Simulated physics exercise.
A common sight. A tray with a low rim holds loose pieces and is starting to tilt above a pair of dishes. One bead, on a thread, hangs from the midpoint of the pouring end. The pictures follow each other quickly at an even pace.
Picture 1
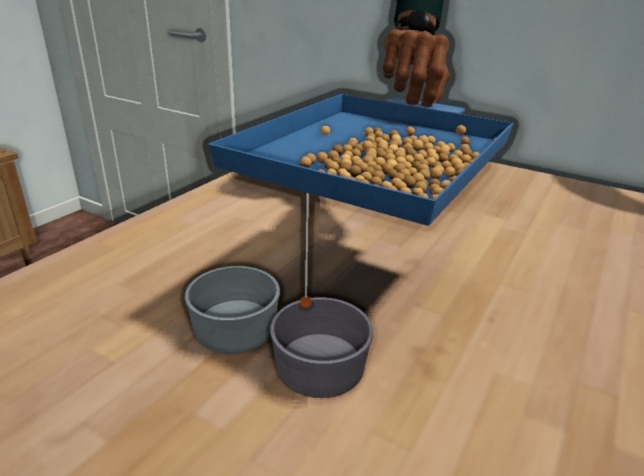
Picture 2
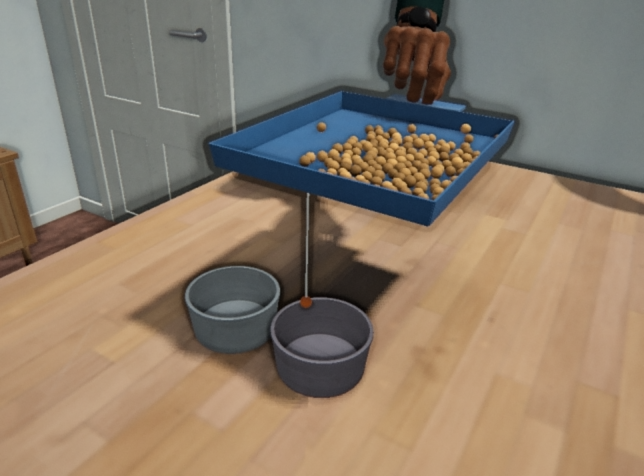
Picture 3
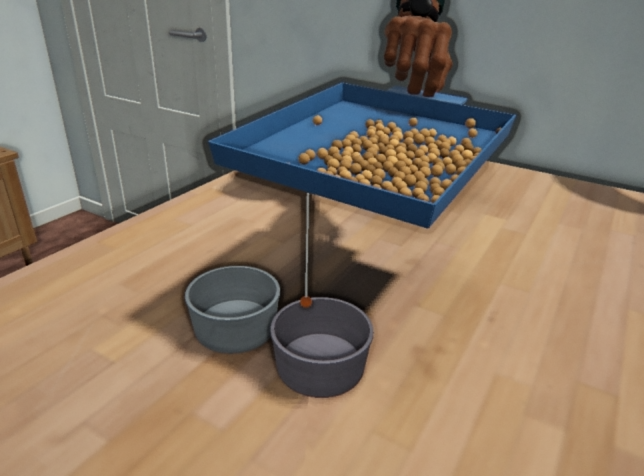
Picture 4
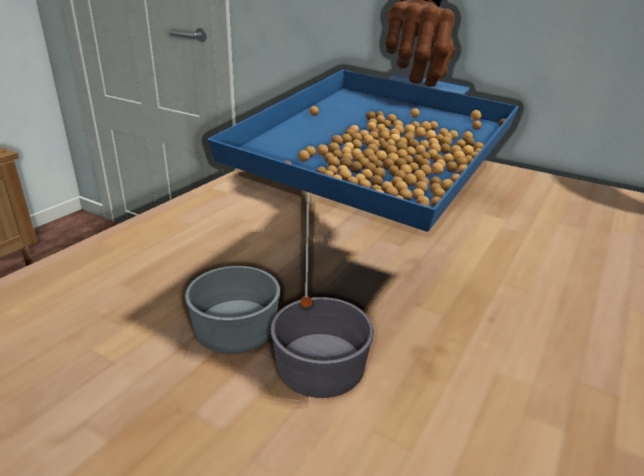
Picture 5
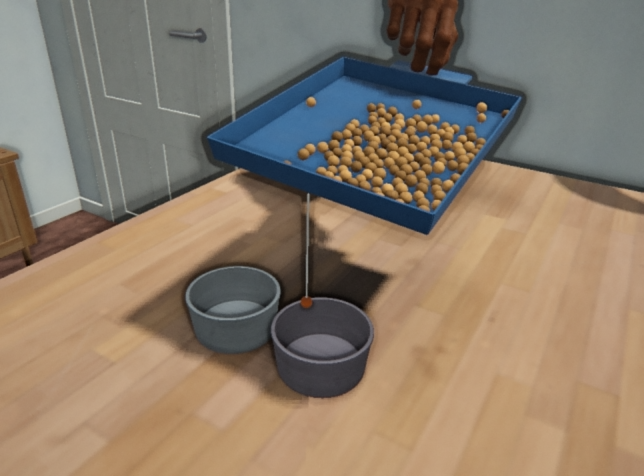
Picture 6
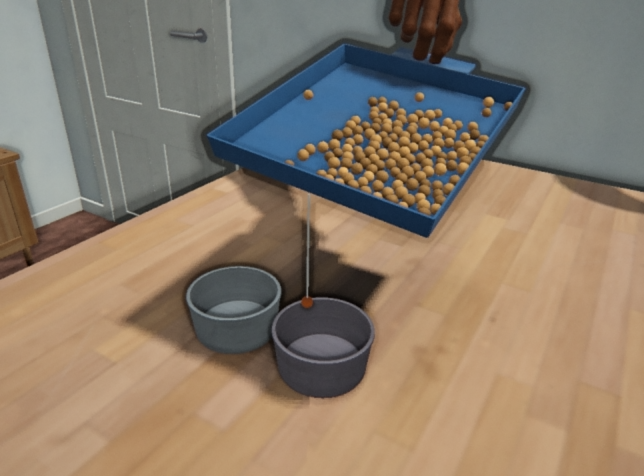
The clip opens on a blue tray of round tan beads above two grey dishes on a wooden table, a small reddish bead hanging from its near edge. A hand gradually raises the far side, tilting the tray slightly toward the near right corner, and the beads spread and shift a little.
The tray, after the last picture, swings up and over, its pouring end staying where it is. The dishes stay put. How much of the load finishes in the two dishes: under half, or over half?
Under half.
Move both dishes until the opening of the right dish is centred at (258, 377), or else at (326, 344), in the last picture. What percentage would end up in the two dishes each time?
First position: Some 0 %; second position: Some 10 %.
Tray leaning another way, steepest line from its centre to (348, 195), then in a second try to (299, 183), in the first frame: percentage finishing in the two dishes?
First case around 10 per cent, second case 40 per cent.
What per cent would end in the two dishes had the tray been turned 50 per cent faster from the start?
Around 0 in every hundred.
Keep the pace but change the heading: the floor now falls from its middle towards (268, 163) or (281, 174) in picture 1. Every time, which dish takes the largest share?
So, the dish at the left the first time round, the dish at the left the second.
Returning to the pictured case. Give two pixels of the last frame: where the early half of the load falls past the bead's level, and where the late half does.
First close to (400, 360), next close to (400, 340).
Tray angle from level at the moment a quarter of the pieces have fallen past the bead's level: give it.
85°, roughly.
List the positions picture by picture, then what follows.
In the first picture, corners of the pouring end (214, 144) and (432, 198), level; middle of the load (401, 162), round wooden beads; left dish (204, 329); right dish (294, 372); bead on its thread (306, 302).
In the second picture, corners of the pouring end (214, 143) and (432, 199), level; middle of the load (392, 164).
In the third picture, corners of the pouring end (213, 141) and (432, 202), tipped barely, lowest at the right corner; middle of the load (392, 162).
In the fourth picture, corners of the pouring end (213, 139) and (432, 206), tipped a little, lowest at the right corner; middle of the load (392, 159).
In the fifth picture, corners of the pouring end (212, 137) and (432, 211), tipped a little, lowest at the right corner; middle of the load (393, 157), just a few on the move.
In the sixth picture, corners of the pouring end (212, 135) and (432, 215), tipped a little, lowest at the right corner; middle of the load (394, 158), almost all on the move; left dish (205, 330); right dish (296, 372).
Just after the last frame, tray tipped steeply; every one on the tray.
A moment on, tray tipped right over; about a tenth on the tray; just a few in the right dish; the larger part outside both; about a tenth in the air.
Further on, tray tipped past a quarter turn; just a few in the right dish; almost all outside both.
When it is over, tray tipped past a quarter turn; just a few in the right dish; not one in the left dish; almost all outside both.
